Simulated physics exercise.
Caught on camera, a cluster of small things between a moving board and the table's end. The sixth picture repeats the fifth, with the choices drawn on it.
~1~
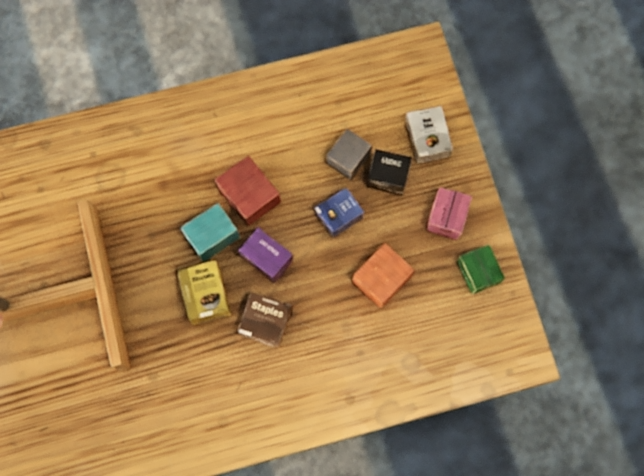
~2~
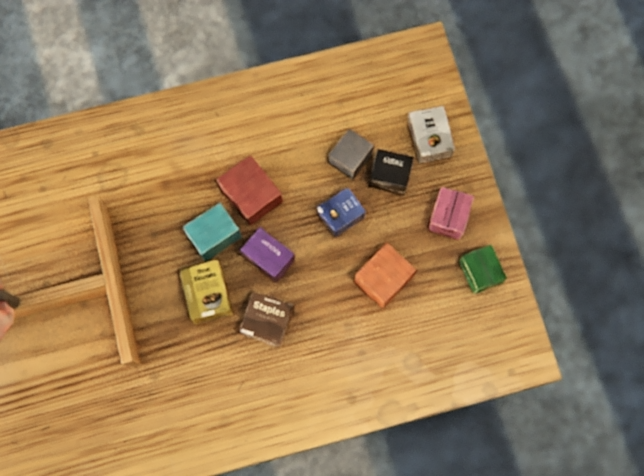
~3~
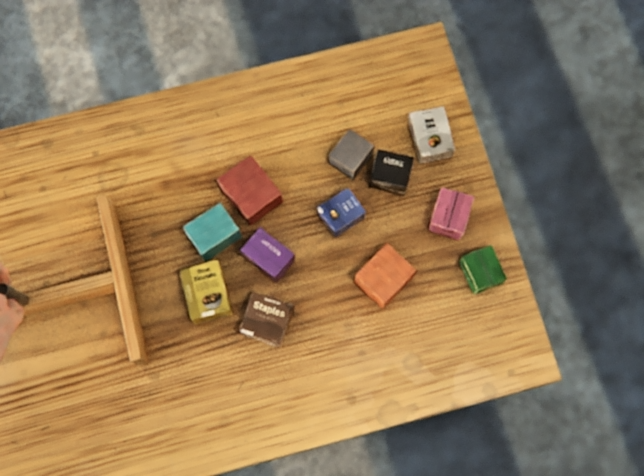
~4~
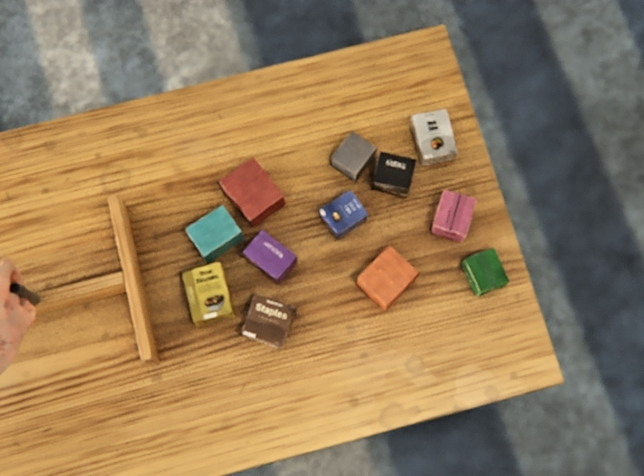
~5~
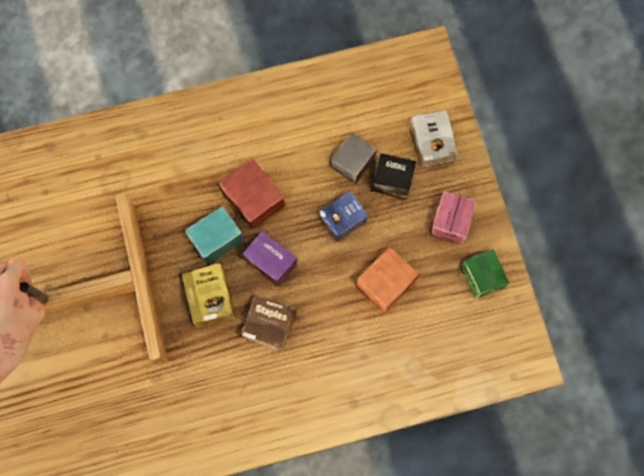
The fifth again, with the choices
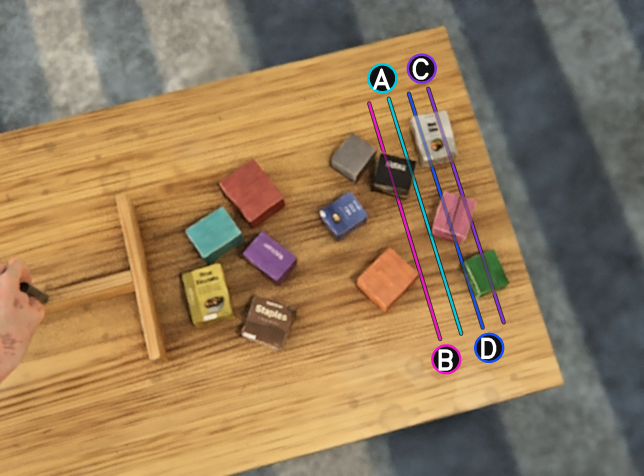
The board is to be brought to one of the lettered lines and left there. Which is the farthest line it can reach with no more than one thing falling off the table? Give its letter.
The farthest such stop is B.
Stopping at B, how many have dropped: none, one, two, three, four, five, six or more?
By then, one.
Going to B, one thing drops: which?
The white packet.
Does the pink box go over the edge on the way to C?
Yes.
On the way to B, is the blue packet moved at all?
By then, yes.
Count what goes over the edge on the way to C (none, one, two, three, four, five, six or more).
By then, six or more.
On the marked copy, A at (424, 212); B at (403, 217); C at (465, 201); D at (444, 206).
Taking B. A third of the way, board (234, 250); brown box (286, 331); red block (269, 182).
Two thirds of the way, board (328, 226); white packet (438, 138); black box (411, 164).
When it is over, board (401, 207); white packet over the edge; pink box (497, 206); one fallen.
As for the rest, A drops three; C drops seven; D drops five.
